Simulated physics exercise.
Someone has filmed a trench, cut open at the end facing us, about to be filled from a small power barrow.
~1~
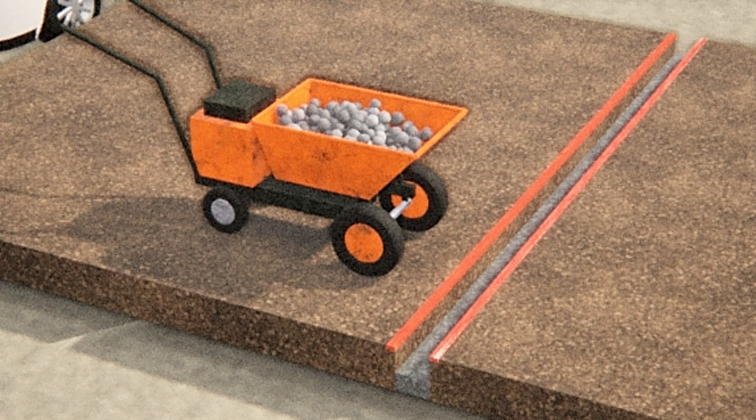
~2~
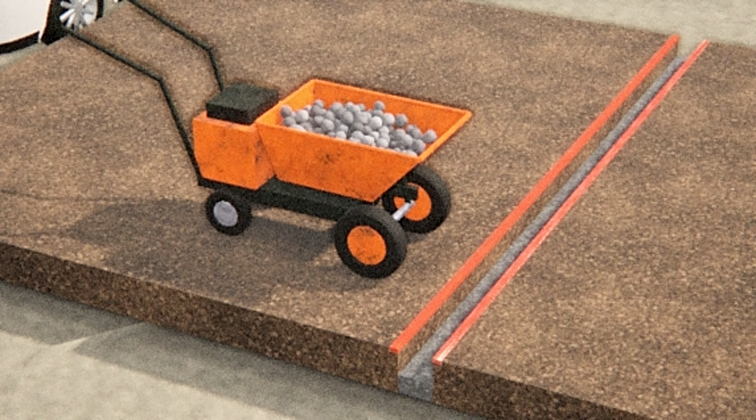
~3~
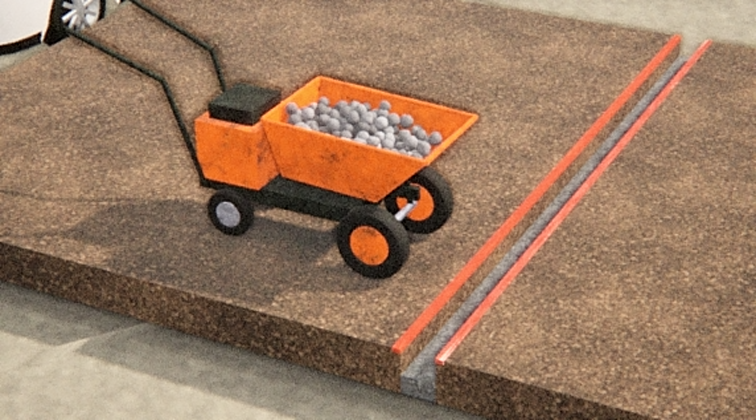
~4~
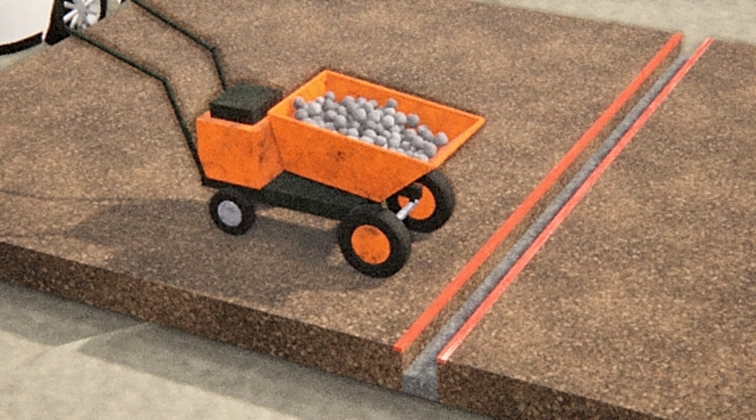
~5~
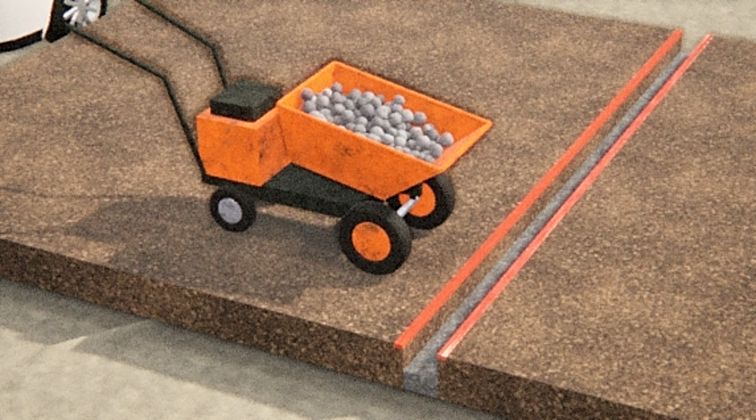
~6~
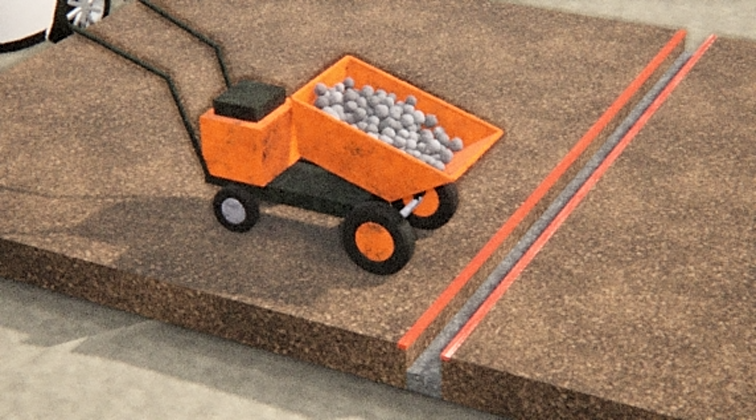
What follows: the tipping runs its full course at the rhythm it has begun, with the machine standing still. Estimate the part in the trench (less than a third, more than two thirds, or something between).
It catches less than a third.
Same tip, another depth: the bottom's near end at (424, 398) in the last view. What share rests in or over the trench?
It comes to 0 per cent or so.
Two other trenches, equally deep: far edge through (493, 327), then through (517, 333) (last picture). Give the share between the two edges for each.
The first gives 30 %, the second 70 %.
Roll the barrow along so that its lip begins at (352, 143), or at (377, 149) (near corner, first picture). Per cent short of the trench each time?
In turn 20 and 0 in a hundred.
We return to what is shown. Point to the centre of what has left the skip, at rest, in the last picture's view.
At about (555, 279).
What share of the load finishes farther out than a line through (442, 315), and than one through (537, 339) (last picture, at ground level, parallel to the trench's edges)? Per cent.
Near 70 % and 20 %.
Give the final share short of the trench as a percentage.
About 0 per cent.
Shortly afterwards, skip tipped steeply; the whole lot in the skip.
Next, skip tipped steeply; the bulk in the skip; near a quarter beyond it; only a few falling.
Some moments later, skip tipped right over; near a third in the skip; only a few in or heaped over the trench; near two thirds beyond it.
In the end, skip tipped right over; near a third in the skip; only a few in or heaped over the trench; near two thirds beyond it.
